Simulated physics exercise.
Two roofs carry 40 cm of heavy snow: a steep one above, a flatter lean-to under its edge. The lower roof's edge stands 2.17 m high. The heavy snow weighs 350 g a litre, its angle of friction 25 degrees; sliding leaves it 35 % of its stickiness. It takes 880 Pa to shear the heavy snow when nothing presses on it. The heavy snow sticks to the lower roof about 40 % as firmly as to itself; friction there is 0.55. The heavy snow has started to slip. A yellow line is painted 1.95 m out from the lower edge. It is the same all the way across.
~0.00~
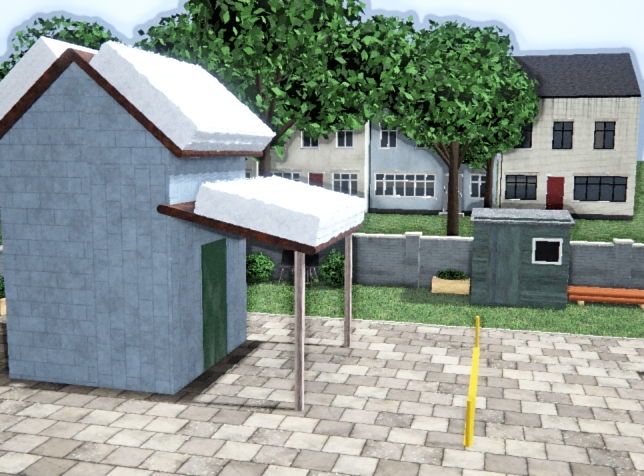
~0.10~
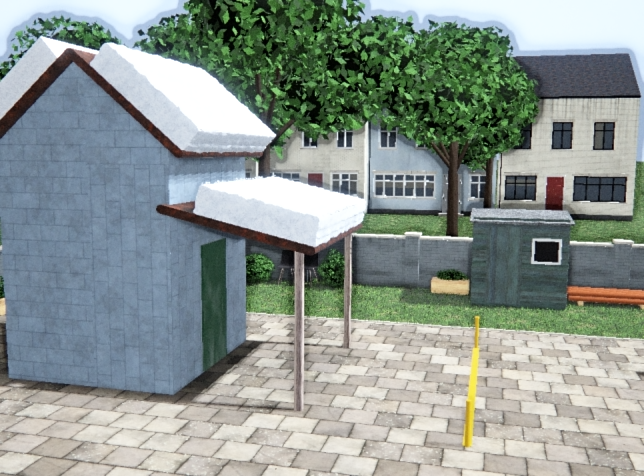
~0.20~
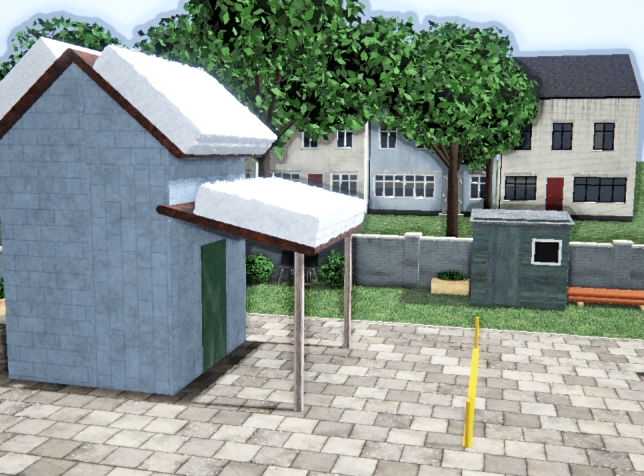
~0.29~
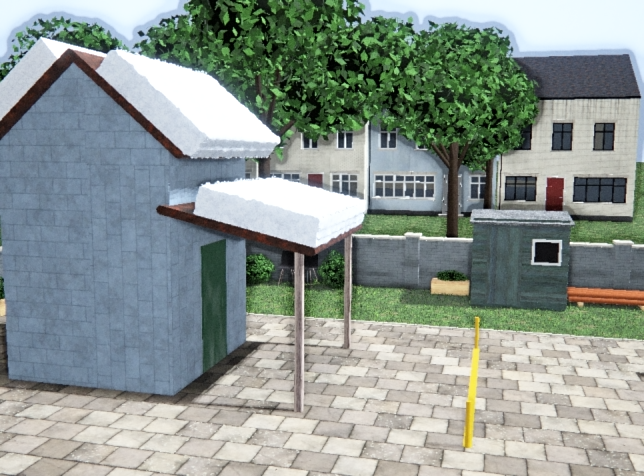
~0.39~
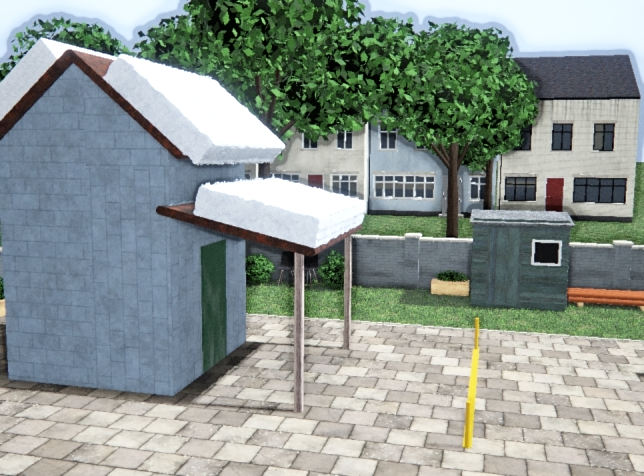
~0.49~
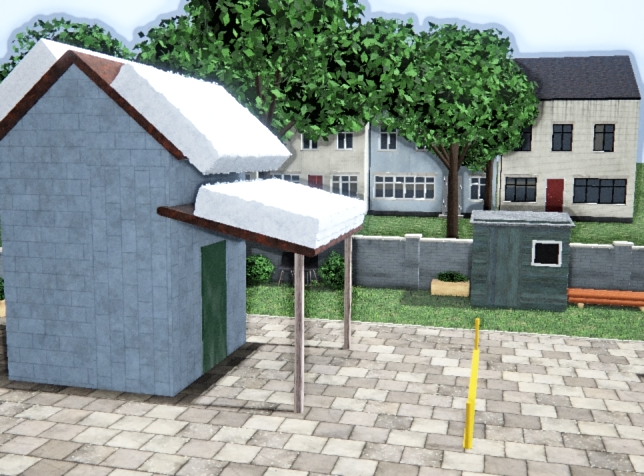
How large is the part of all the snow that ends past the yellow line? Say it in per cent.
About 0 %.
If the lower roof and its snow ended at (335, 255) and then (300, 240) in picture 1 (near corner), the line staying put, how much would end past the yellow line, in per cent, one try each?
In that order: 0 %, 0 %.
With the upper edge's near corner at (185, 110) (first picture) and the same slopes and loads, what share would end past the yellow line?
It would be near 3 %.
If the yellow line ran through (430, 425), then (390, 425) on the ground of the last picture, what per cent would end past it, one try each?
In that order: 0 %, 0 %.
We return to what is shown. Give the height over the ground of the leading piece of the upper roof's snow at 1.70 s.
Roughly 2.6 m.
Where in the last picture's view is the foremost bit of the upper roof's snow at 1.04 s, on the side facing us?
At about (279, 187).
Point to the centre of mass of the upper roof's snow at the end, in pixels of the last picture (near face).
Around (238, 192).
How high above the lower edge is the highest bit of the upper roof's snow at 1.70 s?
Roughly 1.2 m.
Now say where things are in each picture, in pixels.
Leading edge of the heavy snow at (184, 113), in the first picture.
Leading edge of the heavy snow at (185, 114), its middle shifted 1.5 cm, in the second picture.
Leading edge of the heavy snow at (187, 116), its middle shifted 6.2 cm, 4 % of it past the upper edge, in one piece, in the third picture.
Leading edge of the heavy snow at (192, 121), its middle shifted 14 cm, 8 % of it past the upper edge, in one piece, in the fourth picture.
Leading edge of the heavy snow at (198, 155), its middle shifted 26 cm, 15 % of it past the upper edge, in one piece, in the fifth picture.
Leading edge of the heavy snow at (206, 140), its middle shifted 40 cm, 25 % of it past the upper edge, in one piece, in the sixth picture.
After 1.04 s, none is below the lower edge and 0 % is past the line.
After 1.70 s, none is below the lower edge and 0 % is past the line.
After 2.35 s, none is below the lower edge and 0 % is past the line.
After 3.00 s, none is below the lower edge and 0 % is past the line.
After 4.70 s, at the end, 4 % is below the lower edge and 0 % is past the line.
